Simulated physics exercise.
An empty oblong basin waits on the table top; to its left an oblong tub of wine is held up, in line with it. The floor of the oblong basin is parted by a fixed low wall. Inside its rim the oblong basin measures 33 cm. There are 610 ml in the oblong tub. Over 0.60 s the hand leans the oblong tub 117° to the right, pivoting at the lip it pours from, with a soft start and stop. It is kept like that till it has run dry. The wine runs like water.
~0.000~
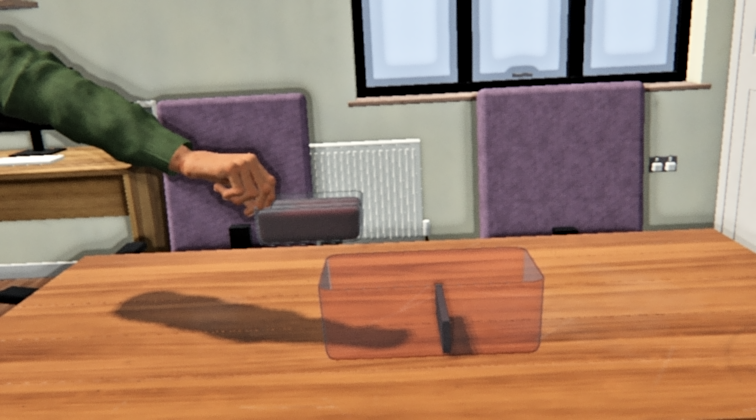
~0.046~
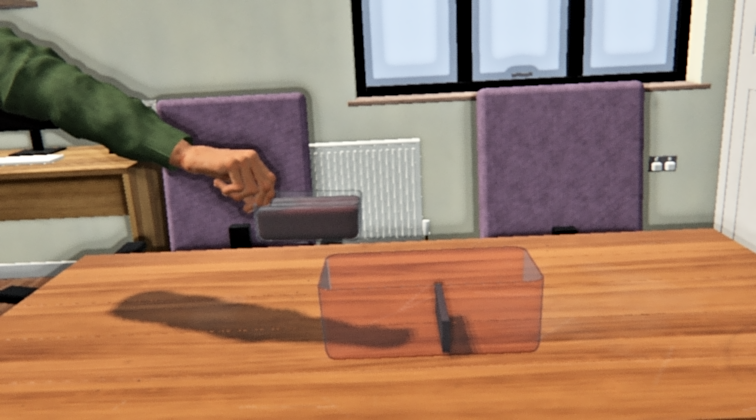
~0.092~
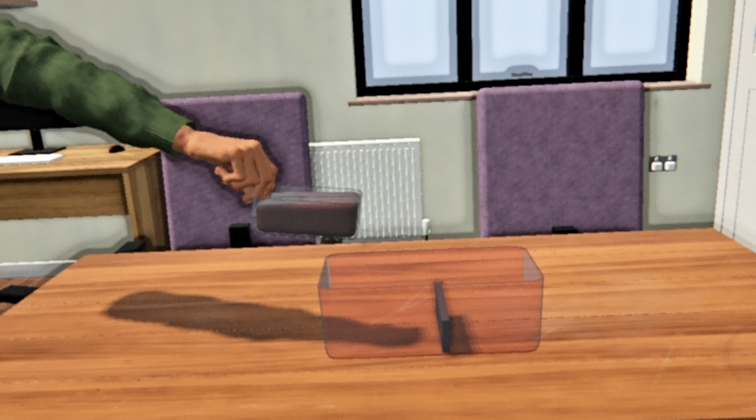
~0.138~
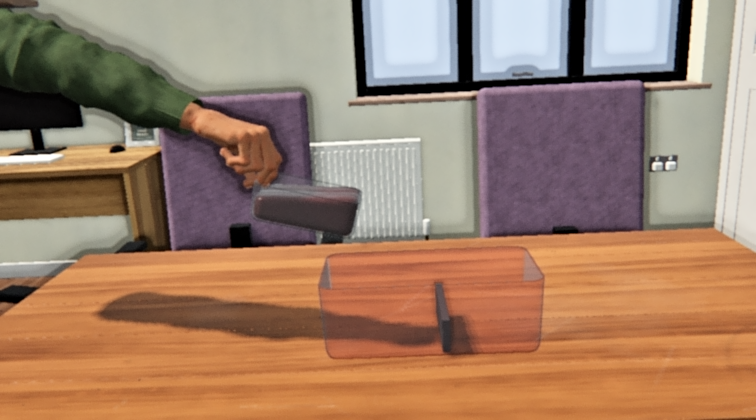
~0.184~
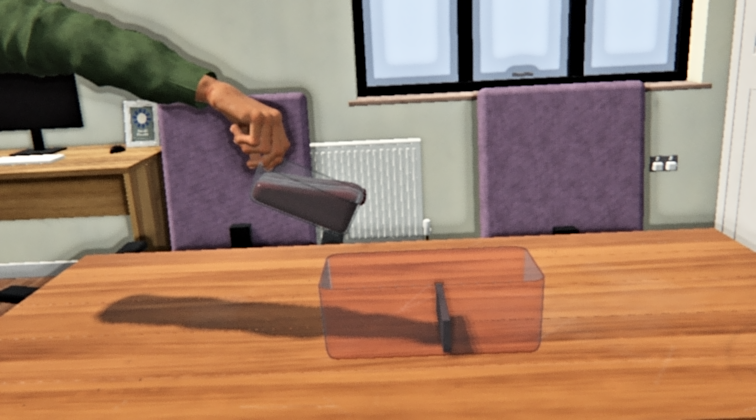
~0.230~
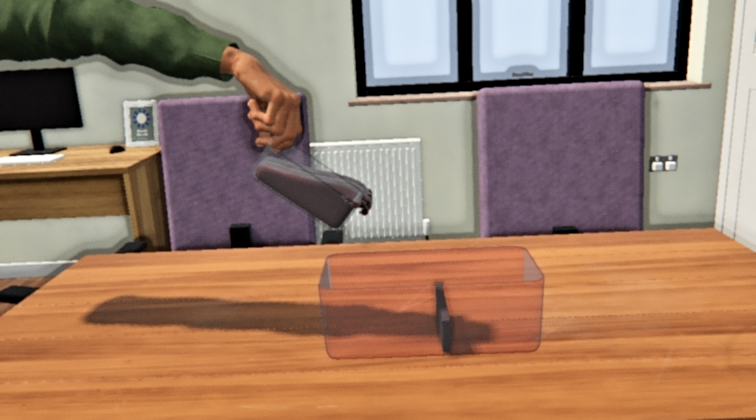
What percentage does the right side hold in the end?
The far part has some 52 per cent.
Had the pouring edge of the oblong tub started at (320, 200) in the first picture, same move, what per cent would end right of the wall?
Then about 5 per cent.
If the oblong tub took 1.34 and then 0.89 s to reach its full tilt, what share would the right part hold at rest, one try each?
First 35, then 55 per cent.
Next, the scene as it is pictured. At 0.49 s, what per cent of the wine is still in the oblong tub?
About 12 per cent.
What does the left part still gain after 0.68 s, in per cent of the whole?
Near 16 in a hundred.
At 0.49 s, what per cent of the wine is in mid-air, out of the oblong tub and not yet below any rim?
Near 62 in a hundred.
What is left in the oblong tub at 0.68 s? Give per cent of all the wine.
Near 0 in a hundred.
After 0.49 s the tilt is 108° and 12 per cent is still to pour, 24 is left of the wall and 3 right of it.
After 0.68 s the tilt is 117° and 0 per cent is still to pour, 25 is left of the wall and 65 right of it.
After 0.88 s the tilt is 117° and 0 per cent is still to pour, 36 is left of the wall and 46 right of it.
After 1.10 s the tilt is 117° and 0 per cent is still to pour, 41 is left of the wall and 52 right of it.
In the end 41 per cent lies left of the wall, 52 right of it and 6 outside.
